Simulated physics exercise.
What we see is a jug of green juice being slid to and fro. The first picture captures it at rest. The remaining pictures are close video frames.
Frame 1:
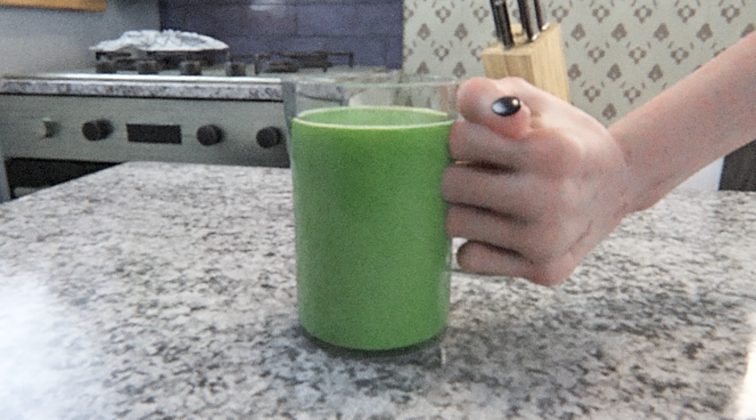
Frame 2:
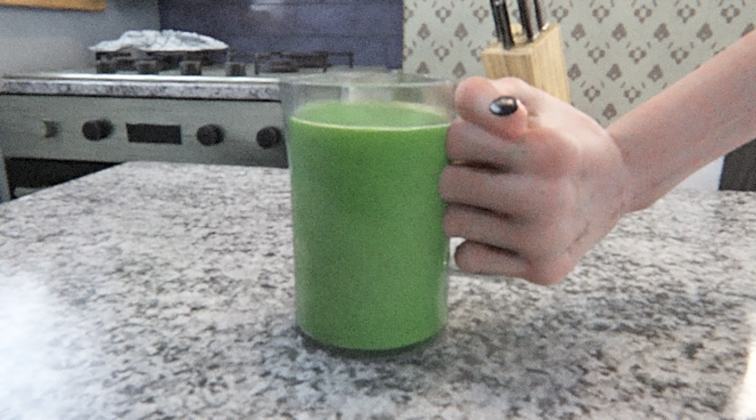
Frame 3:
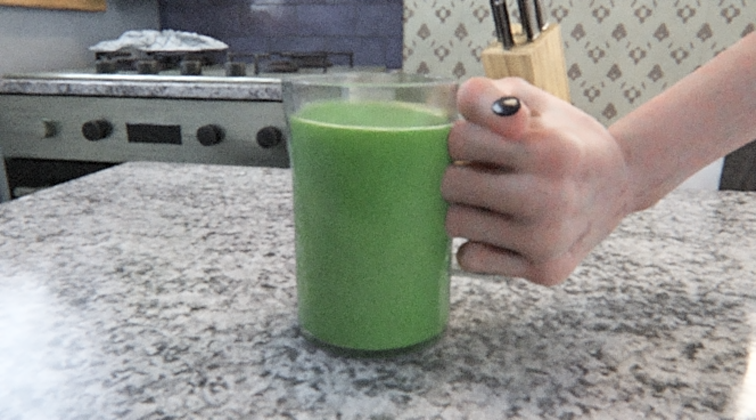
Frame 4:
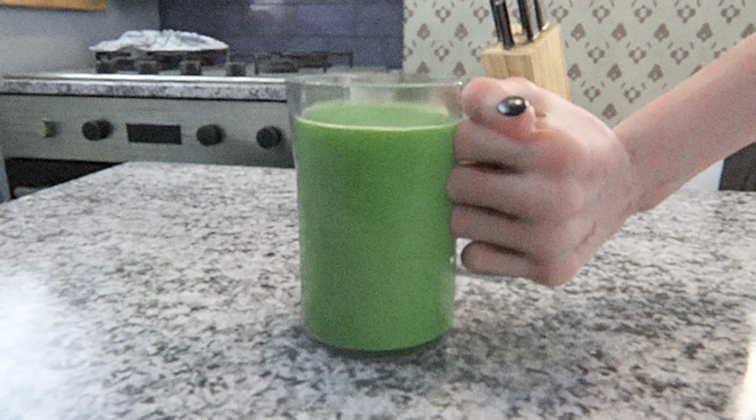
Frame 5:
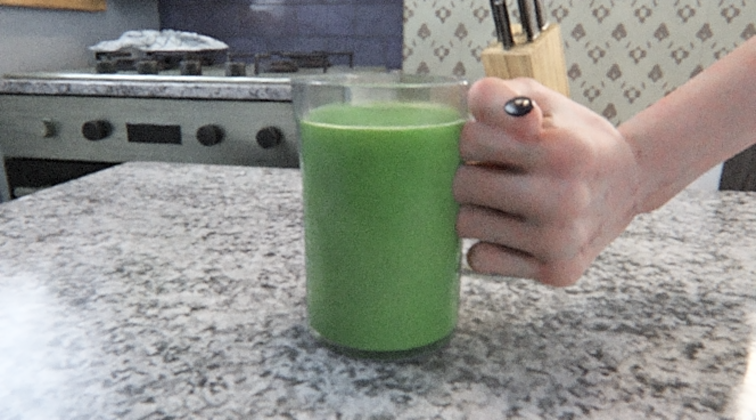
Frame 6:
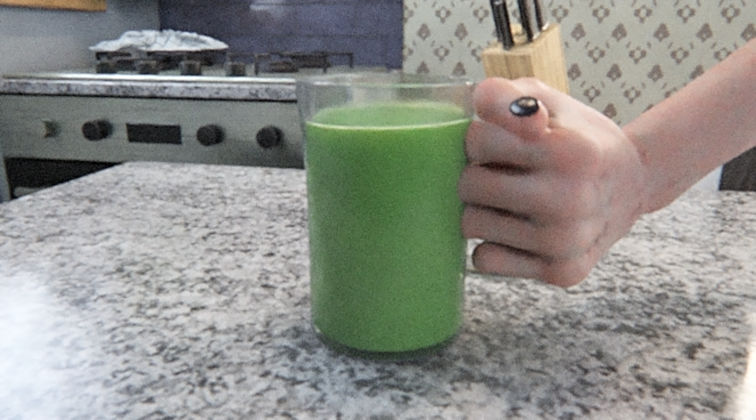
On a speckled kitchen counter, a hand gripping a glass jug of green juice, holding nearly still, then sliding it slightly right.
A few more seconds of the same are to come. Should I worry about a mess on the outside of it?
No, it stays dry outside.
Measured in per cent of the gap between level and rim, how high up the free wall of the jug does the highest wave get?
I'd say 20 percent.
Soon after, the highest wave so far stays far below the rim.
In the end, the highest wave so far stays far below the rim; nothing has left it.
